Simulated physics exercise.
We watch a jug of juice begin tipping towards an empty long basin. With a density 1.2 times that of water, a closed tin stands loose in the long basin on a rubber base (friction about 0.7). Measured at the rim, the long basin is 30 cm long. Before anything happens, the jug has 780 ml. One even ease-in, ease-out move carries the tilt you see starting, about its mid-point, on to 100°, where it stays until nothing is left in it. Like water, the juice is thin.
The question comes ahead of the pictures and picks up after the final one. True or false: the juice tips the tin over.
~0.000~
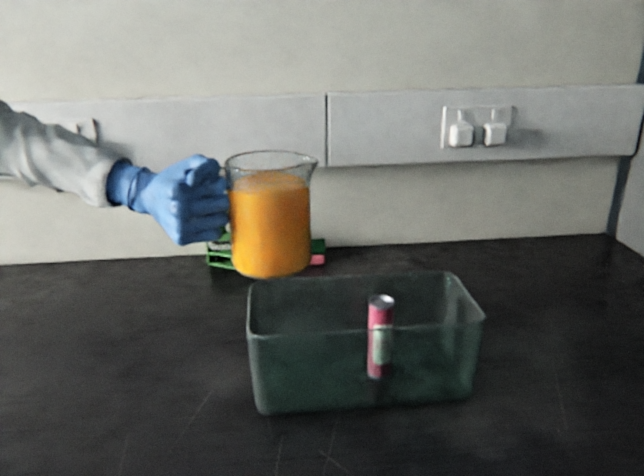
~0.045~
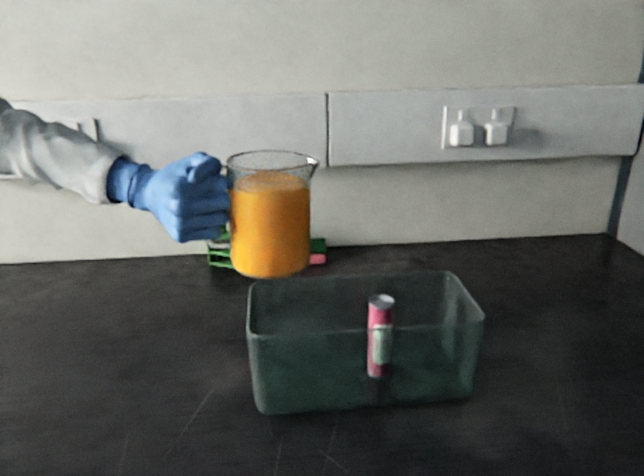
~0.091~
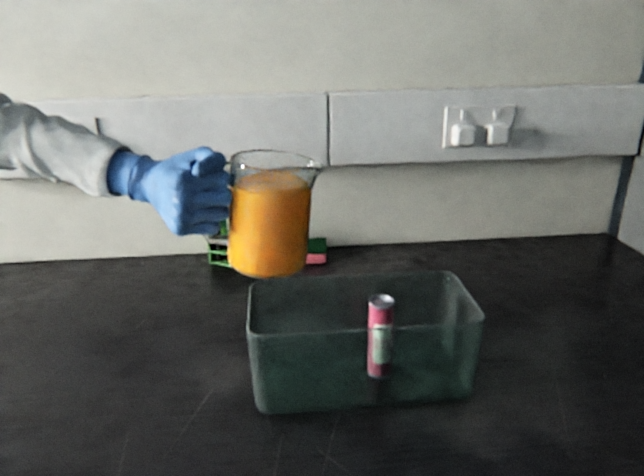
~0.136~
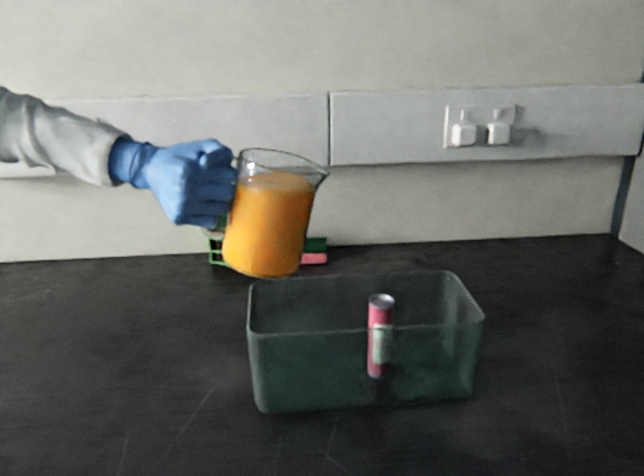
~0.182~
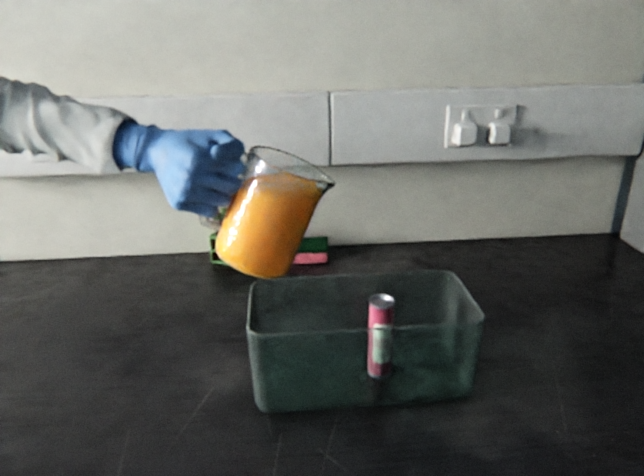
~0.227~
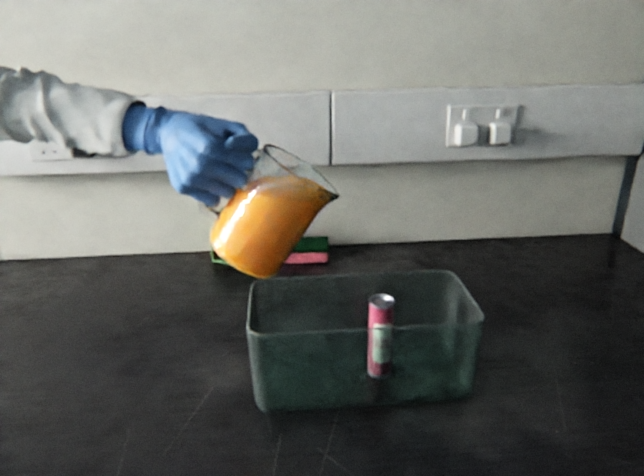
True.
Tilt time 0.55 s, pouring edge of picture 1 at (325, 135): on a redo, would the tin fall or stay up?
Then the tin remains standing.
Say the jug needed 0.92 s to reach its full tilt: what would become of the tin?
Then it tips over.
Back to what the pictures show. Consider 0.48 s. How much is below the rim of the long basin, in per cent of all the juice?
I'd estimate some 8 percent of the liquid.
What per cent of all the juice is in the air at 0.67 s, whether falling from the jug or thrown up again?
Estimate: About 20 in a hundred.
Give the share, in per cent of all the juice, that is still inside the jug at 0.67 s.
30 in a hundred, give or take.
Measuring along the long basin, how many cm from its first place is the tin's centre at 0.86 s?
About 6 cm.
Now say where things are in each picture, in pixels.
In the first picture, tilt 0°; pouring edge (319, 160); surface from (230, 183) to (307, 180); the long basin's rim runs from (249, 309) to (468, 295); the tin's top is at (382, 305).
In the second picture, tilt 2°; pouring edge (320, 161); surface from (231, 182) to (307, 180).
In the third picture, tilt 6°; pouring edge (324, 165); surface from (233, 181) to (310, 182).
In the fourth picture, tilt 13°; pouring edge (330, 172); surface from (236, 187) to (315, 183).
In the fifth picture, tilt 23°; pouring edge (336, 183); surface from (233, 200) to (320, 184).
In the sixth picture, tilt 34°; pouring edge (340, 195); surface from (226, 208) to (327, 188).
After 0.48 s the tilt is 94° and 71 per cent is still to pour; the tin stands where it began.
After 0.67 s the tilt is 100° and 30 per cent is still to pour; the tin stands where it began.
After 0.86 s the tilt is 100° and 11 per cent is still to pour; the tin lies on its side.
After 1.07 s the tilt is 100° and 3 per cent is still to pour; the tin lies on its side.
In the end the tin lies on its side.
